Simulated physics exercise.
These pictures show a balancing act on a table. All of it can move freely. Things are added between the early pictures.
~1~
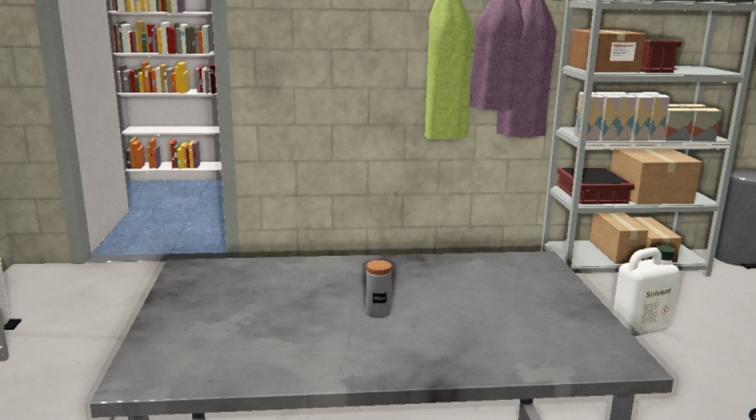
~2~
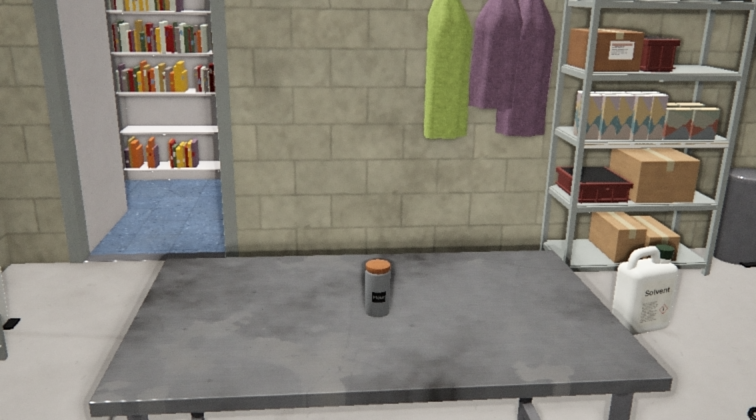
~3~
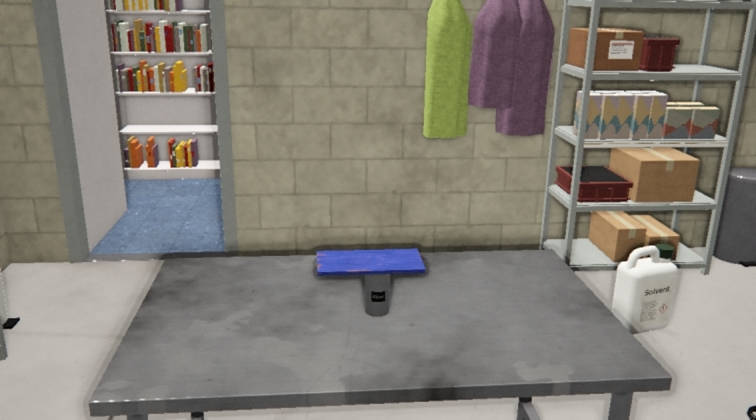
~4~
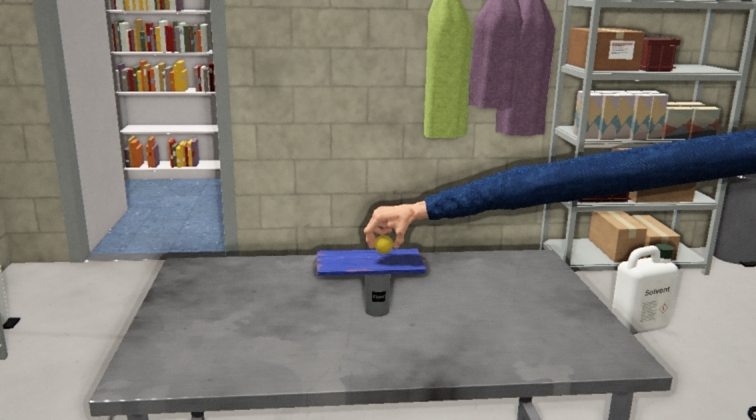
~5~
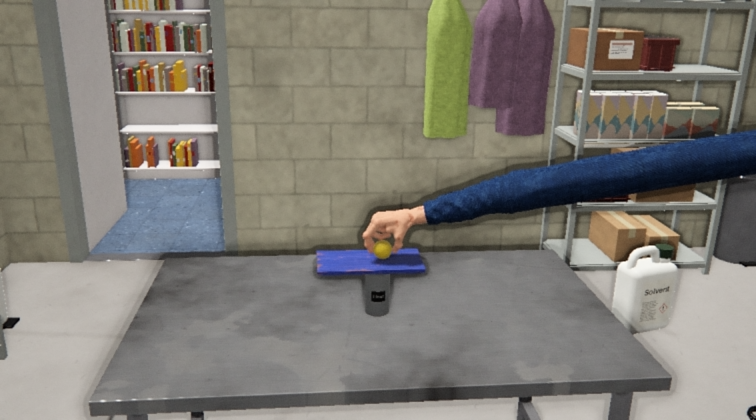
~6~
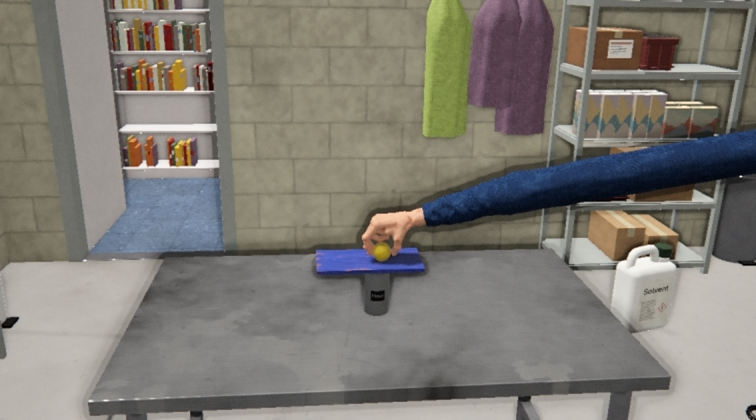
A hand in a blue sleeve lowering a yellow lemon onto a blue board that appeared atop a grey canister on a table.
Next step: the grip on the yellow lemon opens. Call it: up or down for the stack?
Up - it stays standing.
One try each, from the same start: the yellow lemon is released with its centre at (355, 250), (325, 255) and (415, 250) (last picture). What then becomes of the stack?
Stands firm, topples, stands firm.
Then, 0.80 s after the last picture, nothing has stirred.
Then, 1.70 s after the last picture, yellow lemon resting near (381, 252).
At rest, all 3 in place. Seen from the same camera at the end, yellow lemon near (381, 252). The stack keeps its balance.
